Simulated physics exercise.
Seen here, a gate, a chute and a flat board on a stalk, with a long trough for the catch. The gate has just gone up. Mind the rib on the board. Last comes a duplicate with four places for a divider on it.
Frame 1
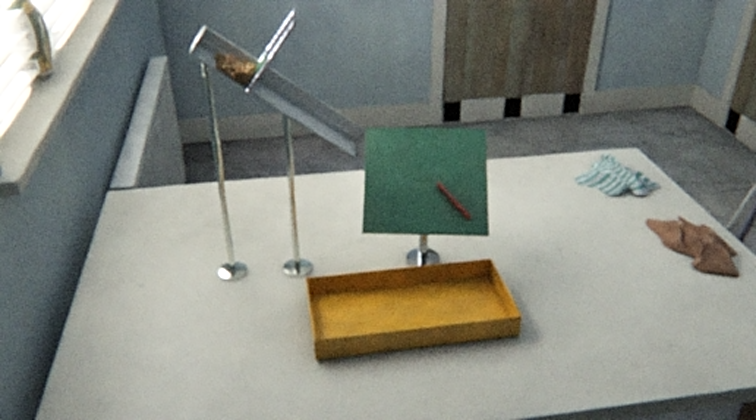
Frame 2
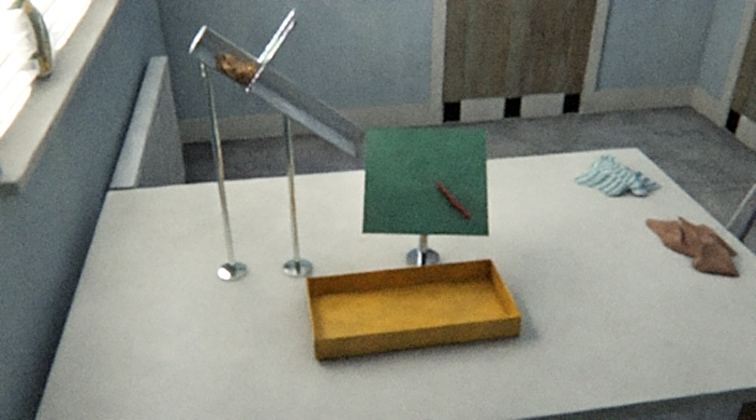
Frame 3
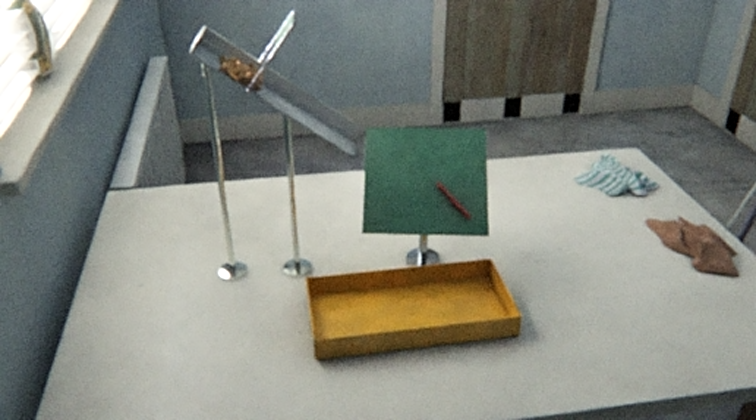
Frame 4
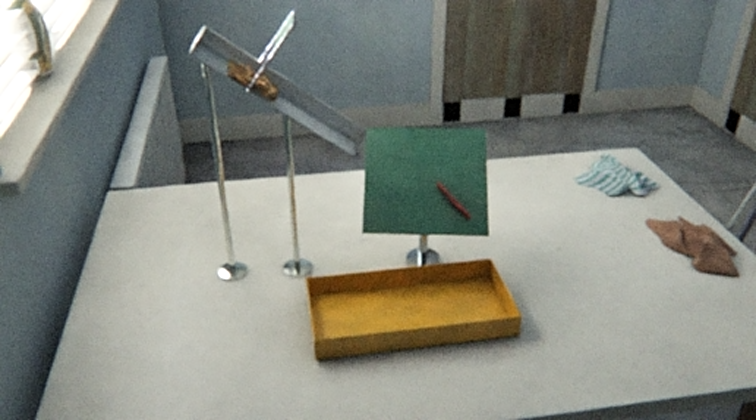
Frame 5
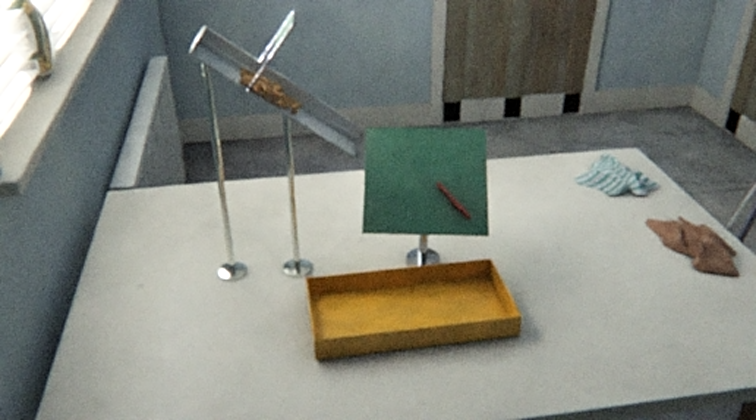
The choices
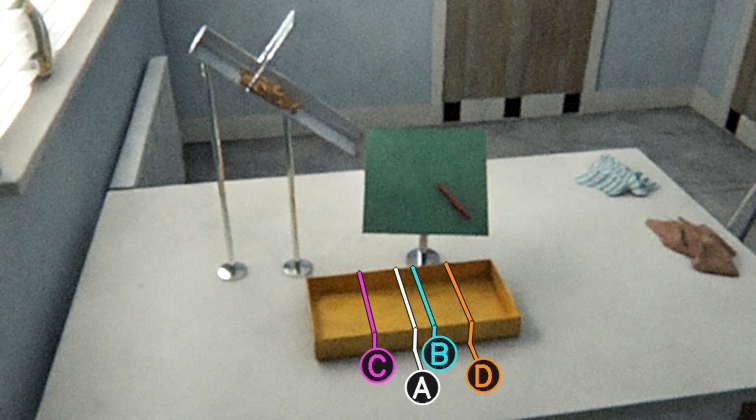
Small brown beads slide partway down a sloping clear chute above a white table.
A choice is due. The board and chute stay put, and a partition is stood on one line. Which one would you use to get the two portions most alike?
It is D.
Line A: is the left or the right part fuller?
More lands on the right.
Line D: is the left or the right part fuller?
More lands on the right.
On the marked copy, line A crosses the front rim at (415, 328); line B crosses the front rim at (434, 326); line C crosses the front rim at (374, 333); line D crosses the front rim at (471, 322).
With A, of what is caught, a stray few on the left of the divider, nearly all on the right.
With B, of what is caught, a small part on the left of the divider, nearly all on the right.
With C, of what is caught, a stray few on the left of the divider, nearly all on the right.
With D, of what is caught, about a quarter on the left of the divider, about two thirds on the right.
